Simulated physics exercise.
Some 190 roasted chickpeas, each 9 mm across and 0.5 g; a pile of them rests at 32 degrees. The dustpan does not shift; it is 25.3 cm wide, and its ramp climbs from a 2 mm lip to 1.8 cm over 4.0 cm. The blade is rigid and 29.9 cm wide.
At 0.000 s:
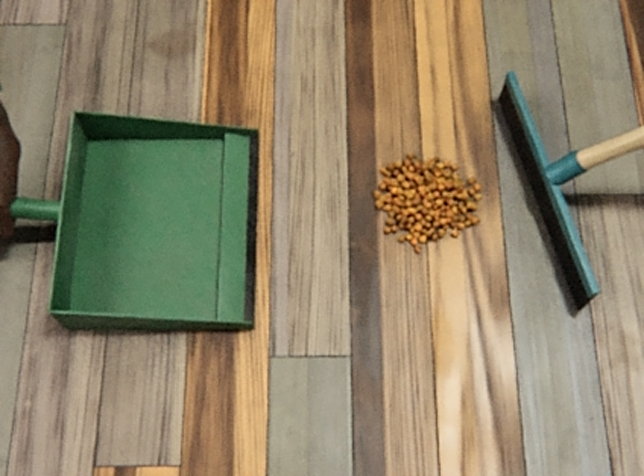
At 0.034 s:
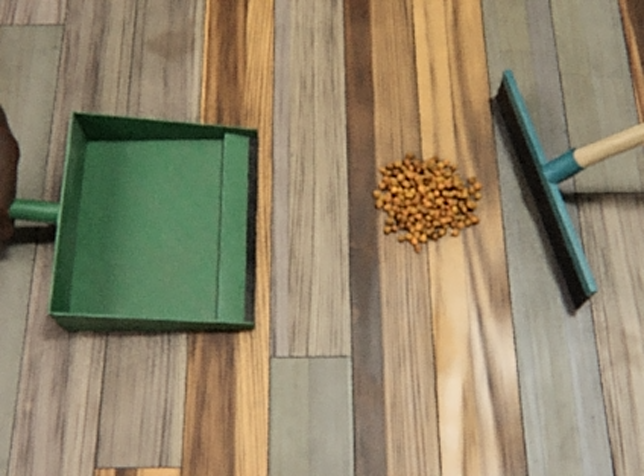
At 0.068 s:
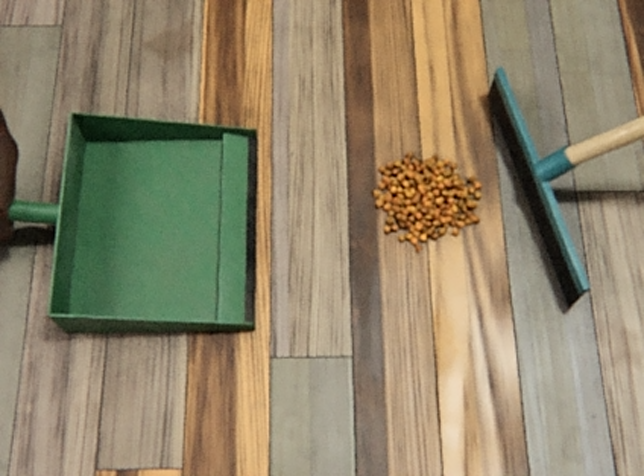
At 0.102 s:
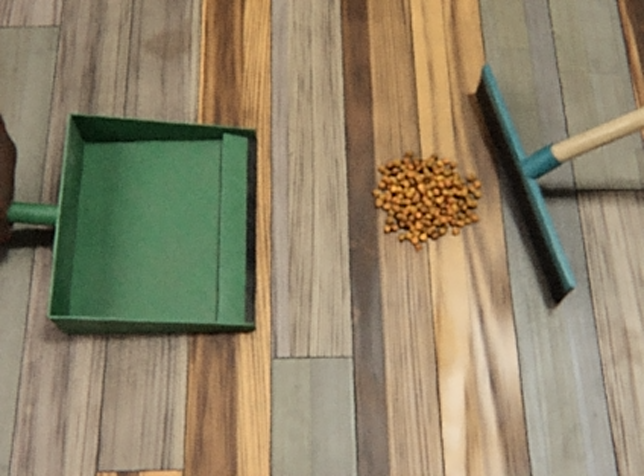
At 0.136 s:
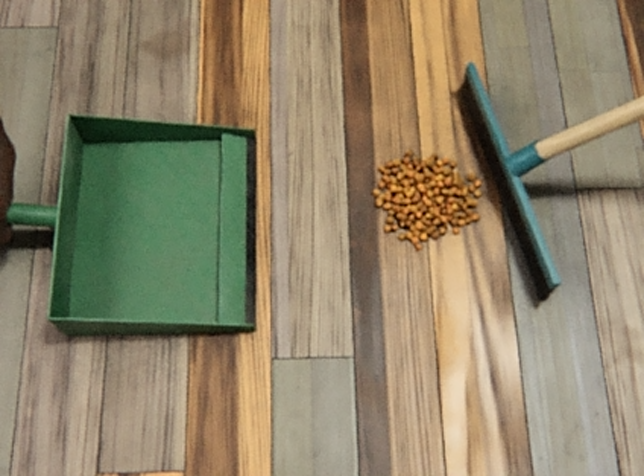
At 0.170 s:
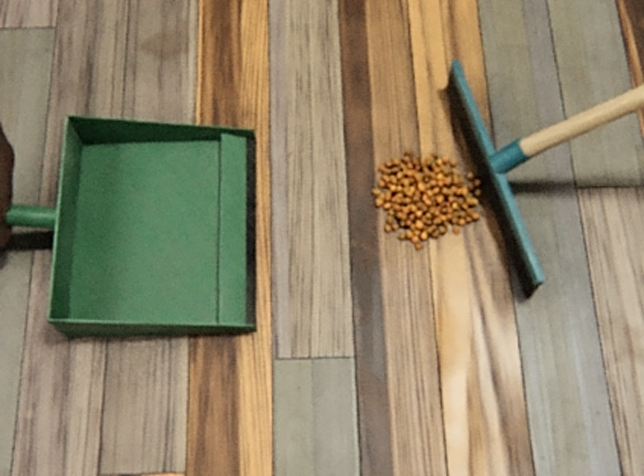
On a wood-plank floor, a pile of roasted chickpeas rests between a green dustpan, held still by a hand at the left, and a teal blade on a wooden handle, which slides left to the pile's right edge.
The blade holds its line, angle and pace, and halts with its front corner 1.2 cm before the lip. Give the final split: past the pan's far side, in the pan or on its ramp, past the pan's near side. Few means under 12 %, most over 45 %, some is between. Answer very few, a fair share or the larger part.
Far side very few, pan very few, near side very few.
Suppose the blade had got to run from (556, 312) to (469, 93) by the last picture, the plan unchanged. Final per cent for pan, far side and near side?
Pan 25, far 0, near 15.
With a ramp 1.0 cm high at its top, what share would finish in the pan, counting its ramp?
It would be near 5 per cent.
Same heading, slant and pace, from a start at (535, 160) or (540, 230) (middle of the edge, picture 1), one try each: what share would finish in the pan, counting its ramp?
Some 0 and 10 per cent.
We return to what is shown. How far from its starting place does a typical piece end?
Roughly 20 cm.
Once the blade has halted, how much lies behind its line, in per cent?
Roughly 0 per cent.
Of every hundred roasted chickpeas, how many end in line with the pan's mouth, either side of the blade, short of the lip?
Some 95 per cent.
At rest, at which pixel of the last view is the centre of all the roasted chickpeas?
At about (274, 203).
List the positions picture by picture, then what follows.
Blade from (593, 293) to (510, 79), moved 0.0 cm, 0 of the pieces shifted so far; middle of the pieces at (424, 196); pan at (151, 230), in the first picture.
Blade from (591, 292) to (507, 77), moved 0.3 cm, 0 of the pieces shifted so far; middle of the pieces at (424, 195), in the second picture.
Blade from (583, 289) to (498, 75), moved 1.3 cm, 0 of the pieces shifted so far; middle of the pieces at (424, 195), in the third picture.
Blade from (570, 287) to (485, 73), moved 2.8 cm, 0 of the pieces shifted so far; middle of the pieces at (424, 194), in the fourth picture.
Blade from (554, 284) to (470, 70), moved 4.7 cm, 0 of the pieces shifted so far; middle of the pieces at (424, 194), in the fifth picture.
Blade from (538, 281) to (455, 68), moved 6.5 cm, 0 of the pieces shifted so far; middle of the pieces at (424, 193); pan at (149, 234). Its pace works out near 0.54 m/s, heading 8 degrees away from the viewer's side, in the sixth picture.
Then, at 0.39 s, middle of the blade 17 cm from the lip; 0 % over the lip, far side 0 %, near side 0 %.
After 0.54 s, middle of the blade 9 cm from the lip; 0 % over the lip, far side 5 %, near side 0 %.
After 0.81 s, middle of the blade 5 cm from the lip; 0 % over the lip, far side 5 %, near side 0 %.
At rest (1.1 s), far side 5 %, pan 0 %, near side 0 %, in front of the lip or behind the blade 95 %.
